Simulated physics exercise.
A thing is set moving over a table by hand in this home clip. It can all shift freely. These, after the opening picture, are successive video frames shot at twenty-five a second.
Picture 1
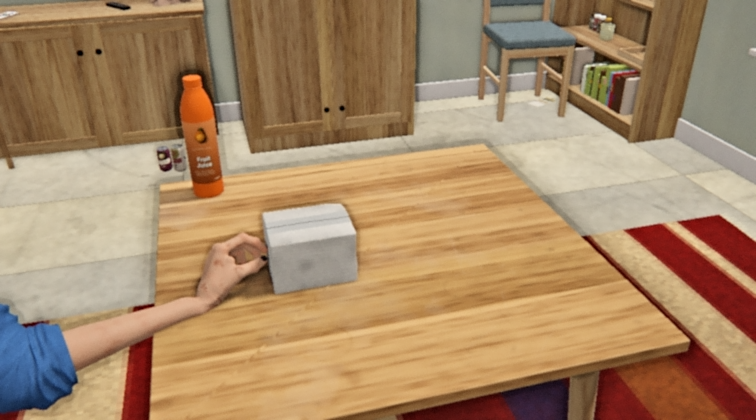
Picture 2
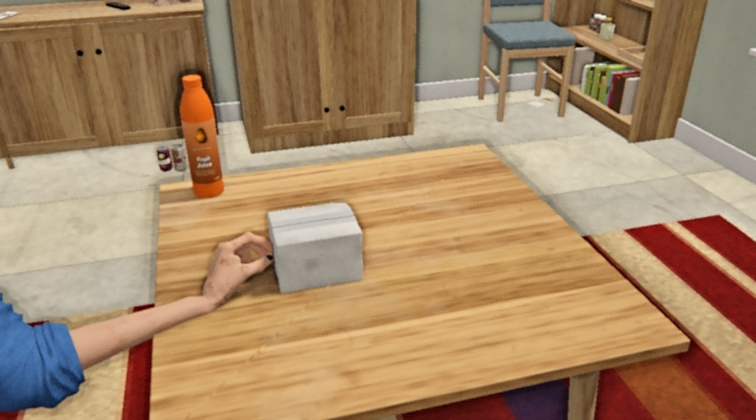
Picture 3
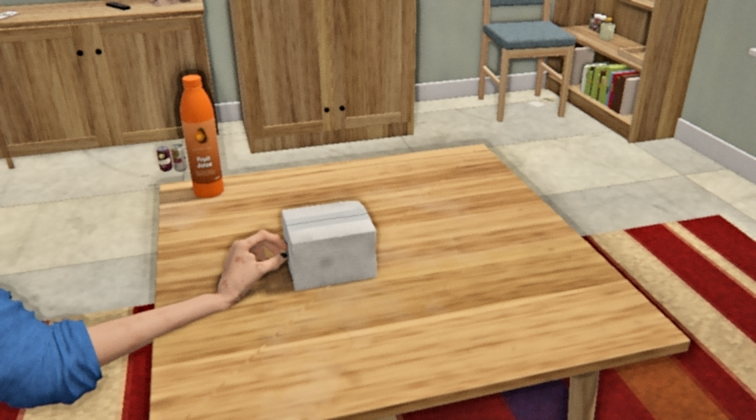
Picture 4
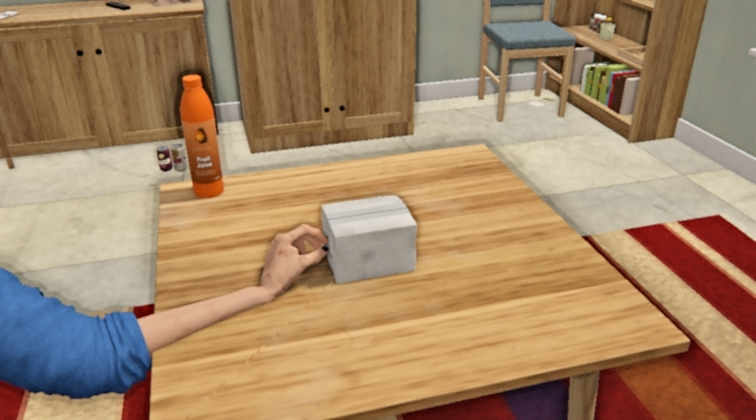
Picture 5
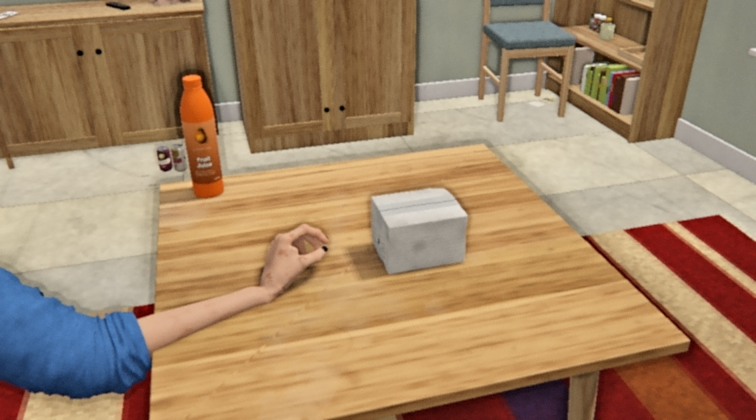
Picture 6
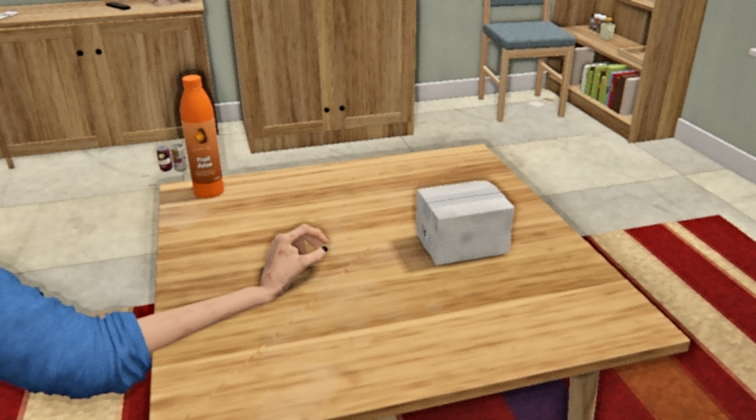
In a home room, a hand pushing a white box rightward across a wooden table, then staying behind as it slides on.
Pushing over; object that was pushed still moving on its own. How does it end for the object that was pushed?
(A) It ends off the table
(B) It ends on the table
It ends off the table.
Then, 0.30 s after the last picture, white box now off the table.
Then, 0.50 s after the last picture, things are still on the move.
By the end, off the table, white box.
